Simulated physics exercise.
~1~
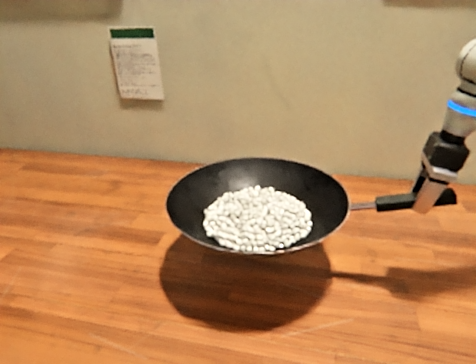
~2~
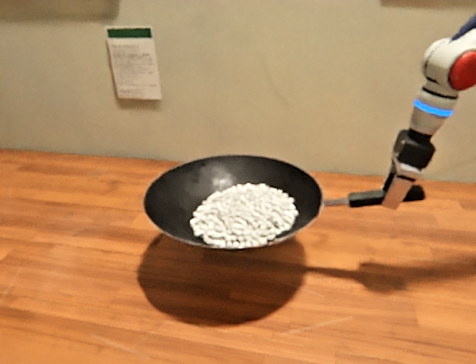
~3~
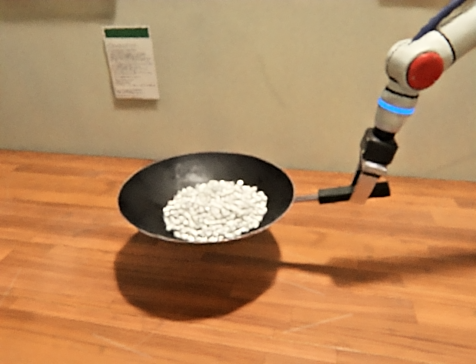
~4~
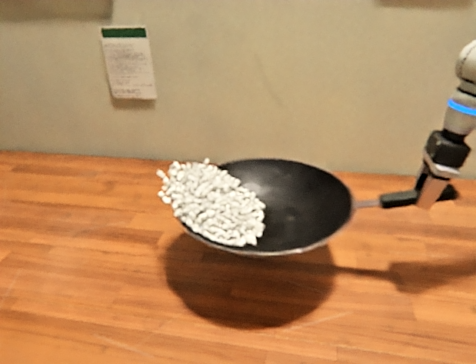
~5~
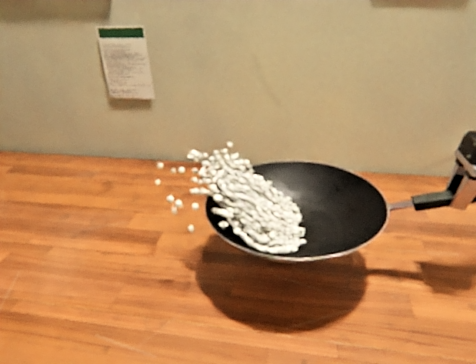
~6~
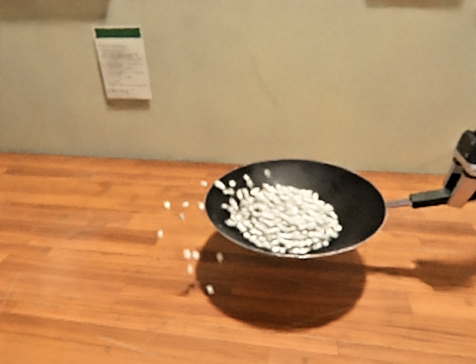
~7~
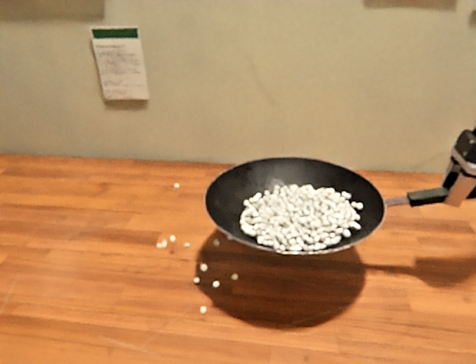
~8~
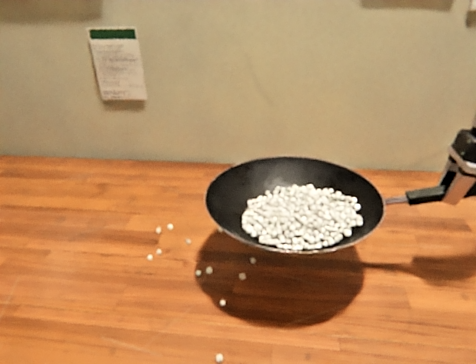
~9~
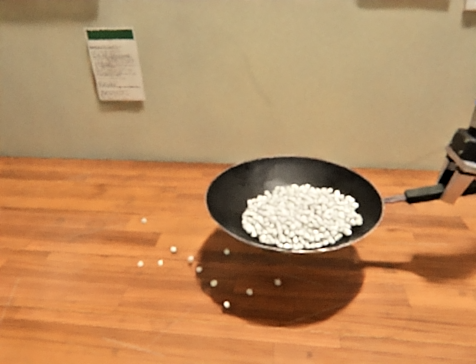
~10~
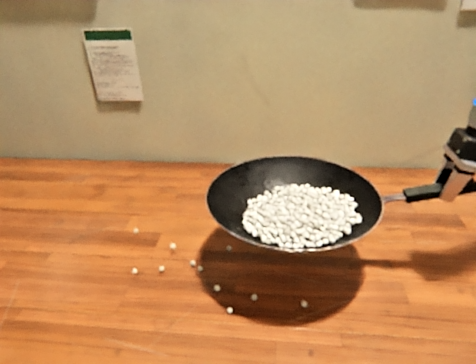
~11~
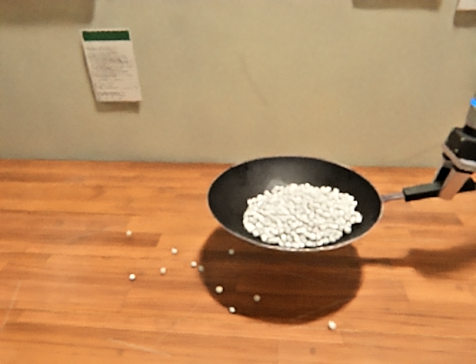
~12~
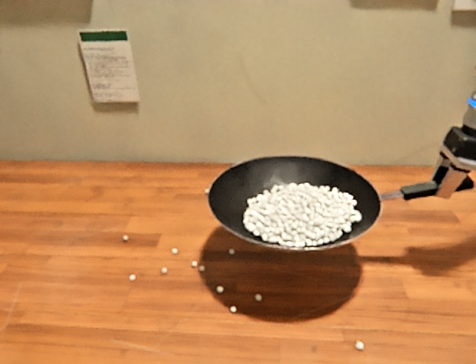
The clip shows a robot arm holding a black wok of small white beads above a wooden table, moving it left, then quickly right so the beads surge up the left side; most settle back inside while a few spill and scatter across the table.
